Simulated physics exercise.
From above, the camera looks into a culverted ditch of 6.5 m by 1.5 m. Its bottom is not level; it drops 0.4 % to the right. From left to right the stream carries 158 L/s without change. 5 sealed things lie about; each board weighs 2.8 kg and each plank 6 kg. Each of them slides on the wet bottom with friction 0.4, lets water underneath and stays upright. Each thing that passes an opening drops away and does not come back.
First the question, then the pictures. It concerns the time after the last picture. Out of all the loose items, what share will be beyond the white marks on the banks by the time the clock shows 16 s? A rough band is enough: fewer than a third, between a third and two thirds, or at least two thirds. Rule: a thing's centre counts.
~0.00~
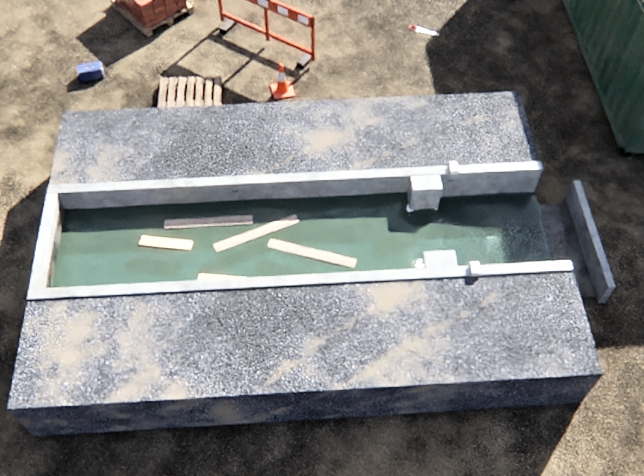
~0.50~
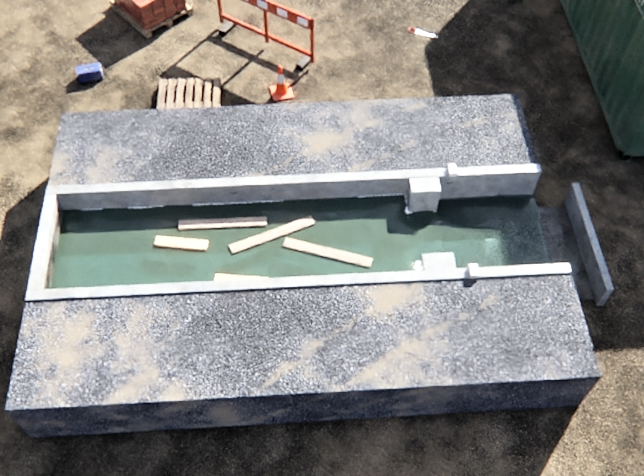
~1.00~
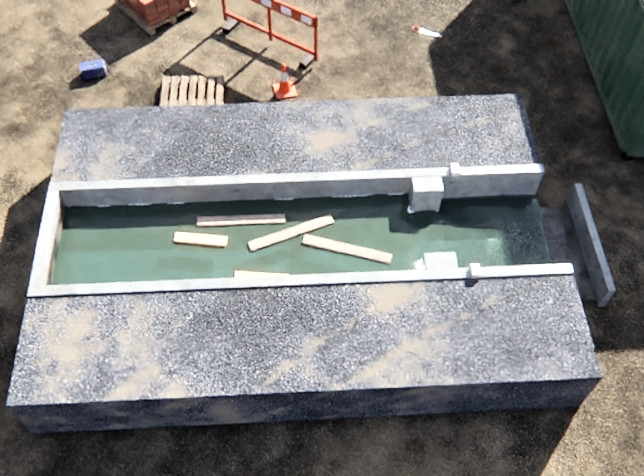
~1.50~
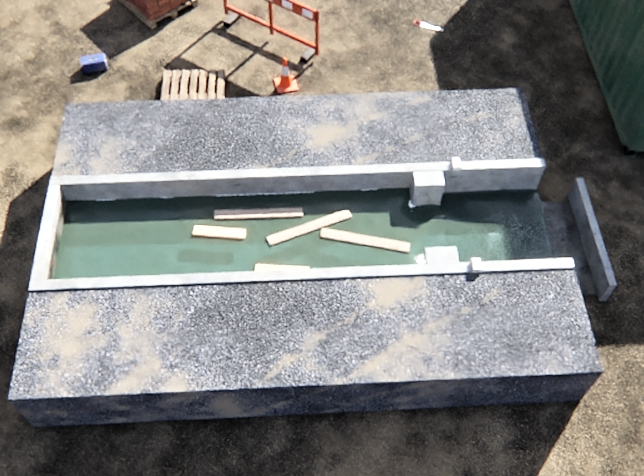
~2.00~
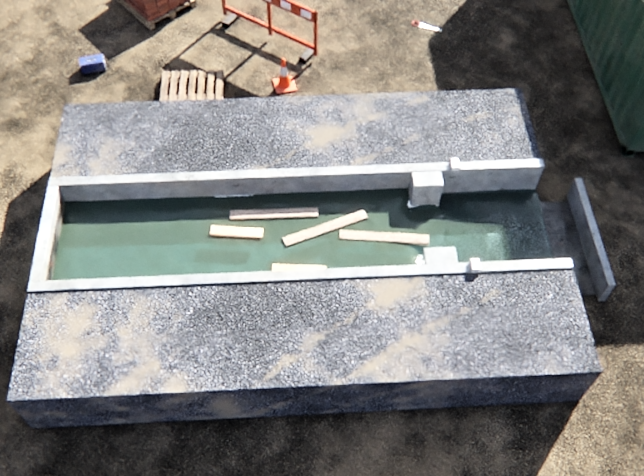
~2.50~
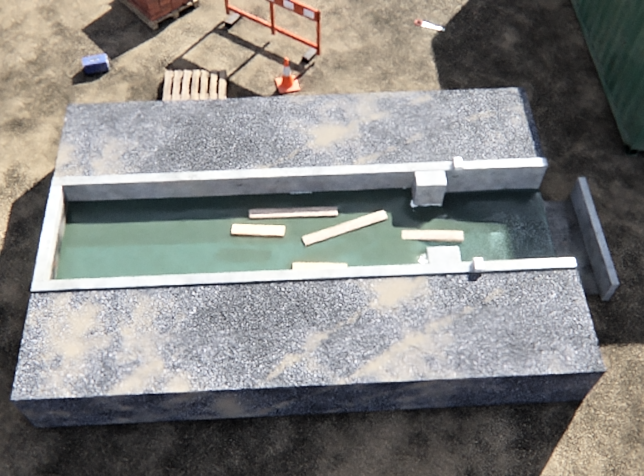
I would say at least two thirds.
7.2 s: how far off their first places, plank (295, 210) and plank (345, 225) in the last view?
Respectively: Washed out and gone out.
After 3.5 s 1 of 5 are over the mark; 5 afloat.
After 7.2 s 5 of 5 are over the mark; 1 afloat.
After 12.0 s 5 of 5 are over the mark; 0 afloat.
After 16.0 s 5 of 5 are over the mark; 0 afloat.
